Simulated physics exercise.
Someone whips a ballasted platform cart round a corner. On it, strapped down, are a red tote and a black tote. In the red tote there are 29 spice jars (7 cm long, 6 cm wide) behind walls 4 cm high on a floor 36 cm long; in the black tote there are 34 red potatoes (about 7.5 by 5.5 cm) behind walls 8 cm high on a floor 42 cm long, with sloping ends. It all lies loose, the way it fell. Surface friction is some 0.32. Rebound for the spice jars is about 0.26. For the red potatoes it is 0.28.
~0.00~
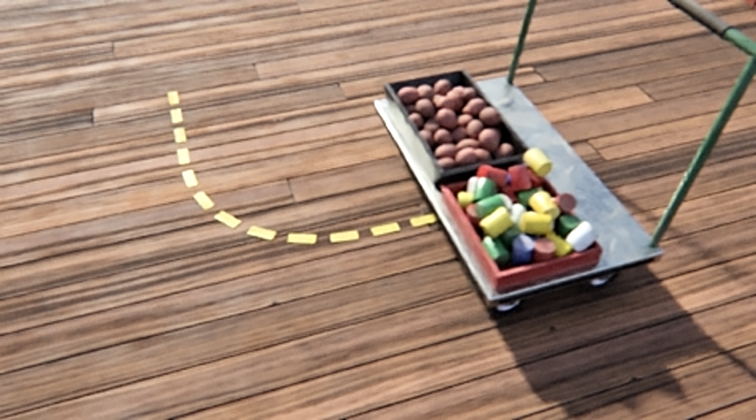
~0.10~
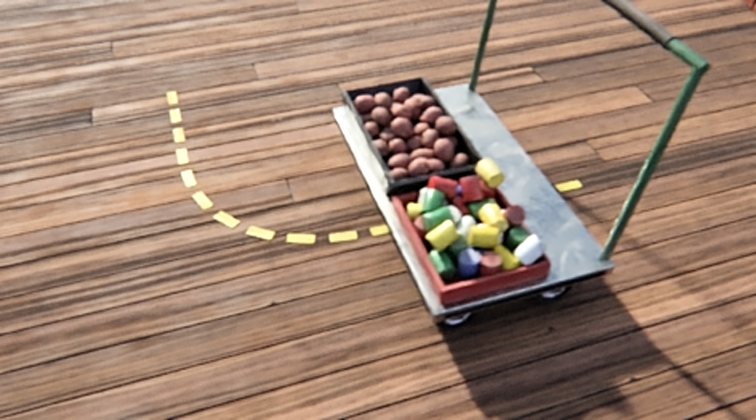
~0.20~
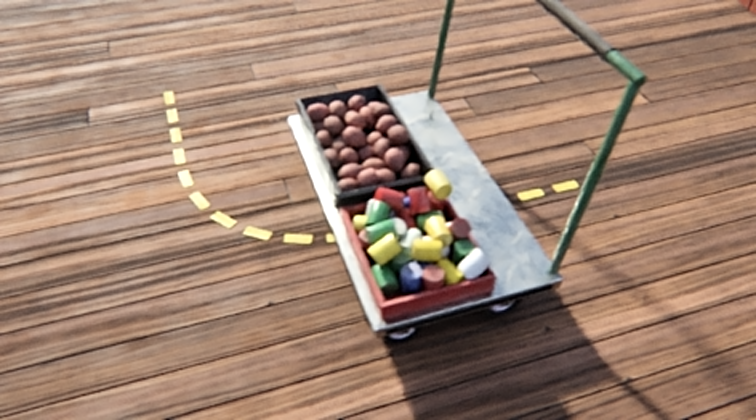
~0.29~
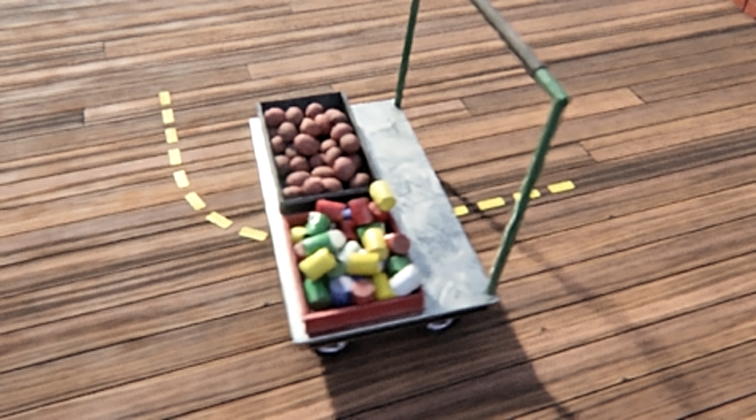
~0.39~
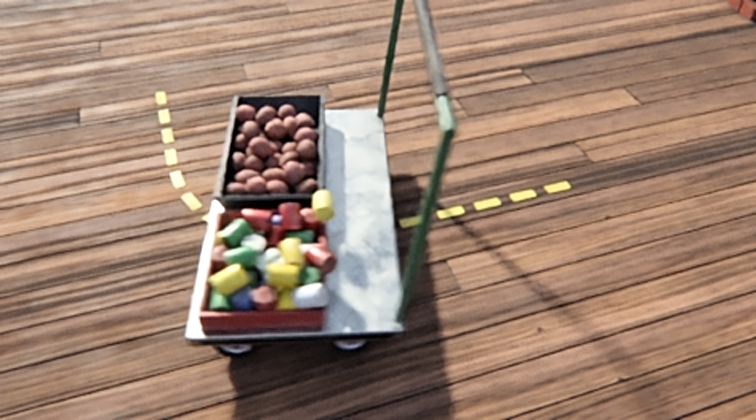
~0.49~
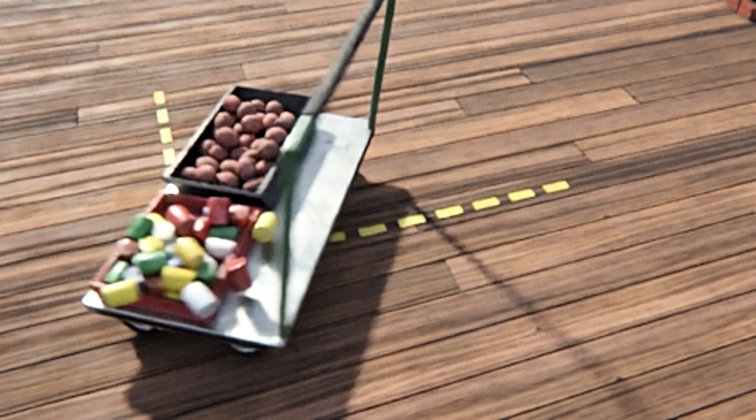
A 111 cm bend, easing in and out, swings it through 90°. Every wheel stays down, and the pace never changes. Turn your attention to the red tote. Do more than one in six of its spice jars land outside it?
My guess is upwards of a sixth get out.
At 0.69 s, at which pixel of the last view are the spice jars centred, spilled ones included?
Roughly at (62, 187).
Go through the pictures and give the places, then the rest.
In the first picture (each is followed by its nearest rim corner in this view, unless another is named; the camera pans a little), red tote, (498, 273); black tote (by its farthest rim corner), (463, 69); 0° round, 0 cm rolled; none out.
Red tote, (442, 287); black tote, (423, 76); 0° round, 16 cm rolled, in the second picture.
Red tote, (382, 302); black tote, (379, 84); 0° round, 31 cm rolled, in the third picture.
Red tote, (304, 315); black tote, (342, 91); 4° round, 47 cm rolled, in the fourth picture.
Red tote, (198, 312); black tote, (322, 95); 16° round, 63 cm rolled, in the fifth picture.
Red tote, (96, 282); black tote, (315, 97); 33° round, 78 cm rolled; 3 out, the lowest jar at (266, 227), in the sixth picture.
After 0.55 s, red tote 24 in, 5 out and black tote 34 in, 0 out.
After 0.69 s, red tote 23 in, 6 out and black tote 34 in, 0 out.
After 0.90 s, red tote 20 in, 9 out and black tote 34 in, 0 out.
When it is over (at 1.35 s), red tote 20 in, 9 out and black tote 34 in, 0 out. Asked share, 9 of 29, 31 per cent.
